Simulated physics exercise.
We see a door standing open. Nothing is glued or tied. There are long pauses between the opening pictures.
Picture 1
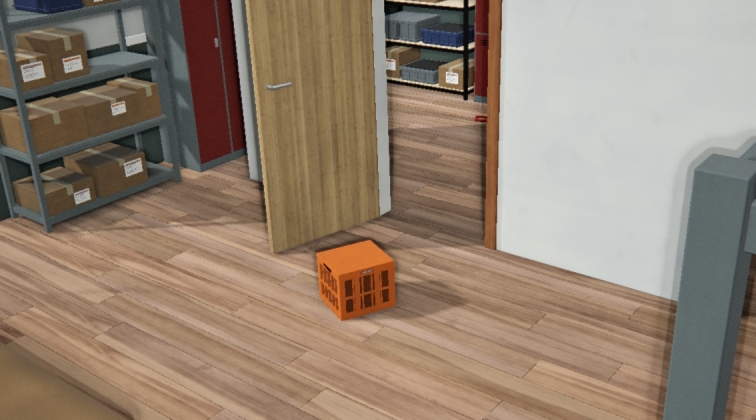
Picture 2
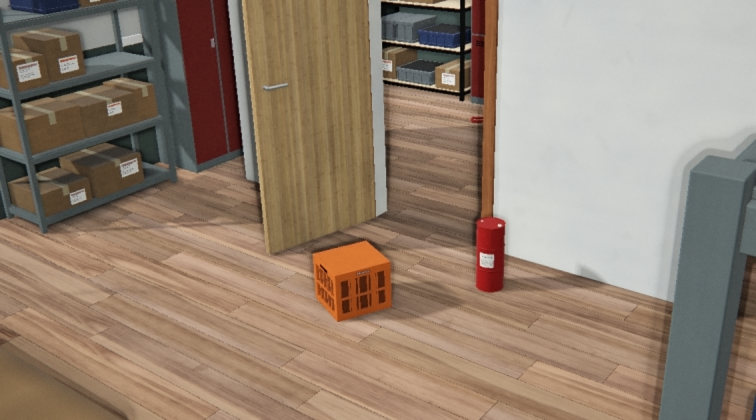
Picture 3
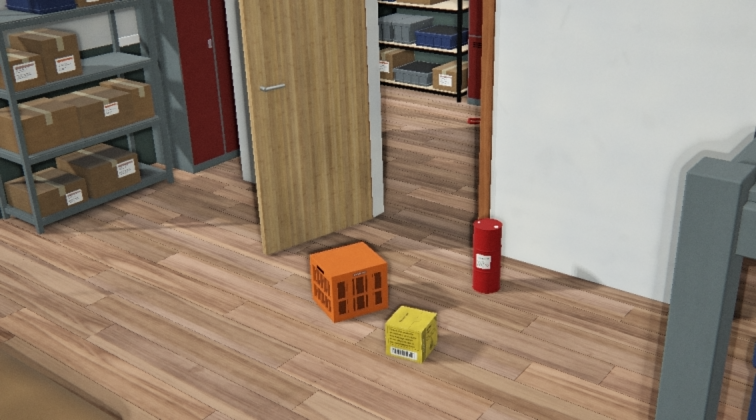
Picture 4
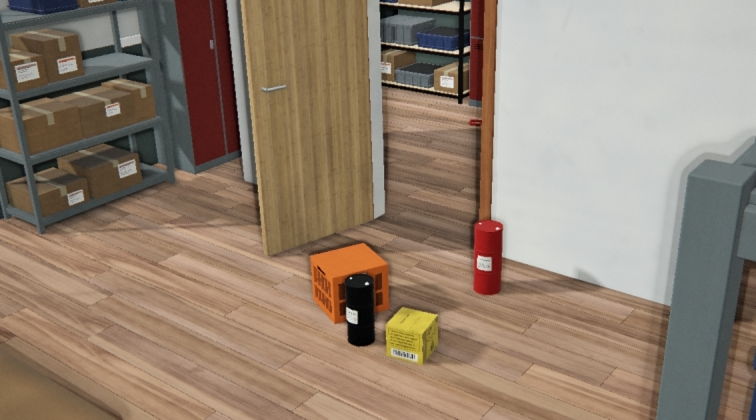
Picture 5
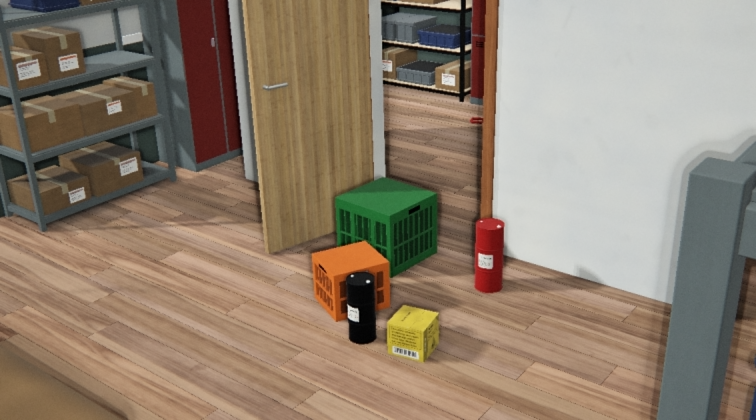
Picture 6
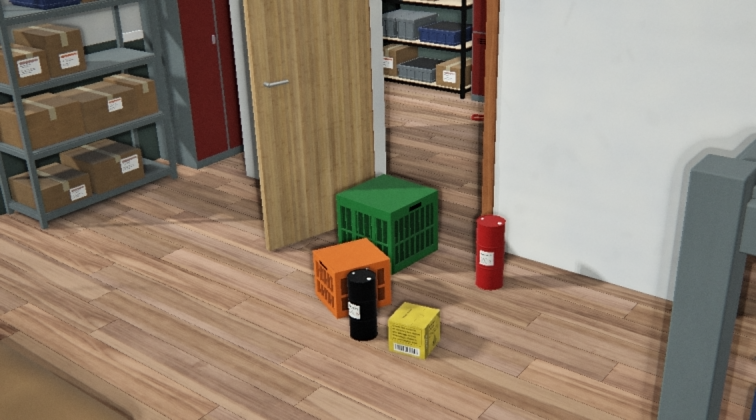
Orange crate standing by a wide-open door, with a red canister, yellow box, black canister and green chest appearing in turn.
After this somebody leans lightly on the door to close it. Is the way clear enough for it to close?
Here the door jams.
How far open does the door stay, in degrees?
Some 70° open.
Then, 0.60 s on from there, door 95° open.
Then, 0.90 s on from there, door 85° open.
Then, 1.20 s on from there, door 74° open.
In the end, door 72° open; all 5 unmoved. At the end, from the last picture's camera, green chest near (392, 223).
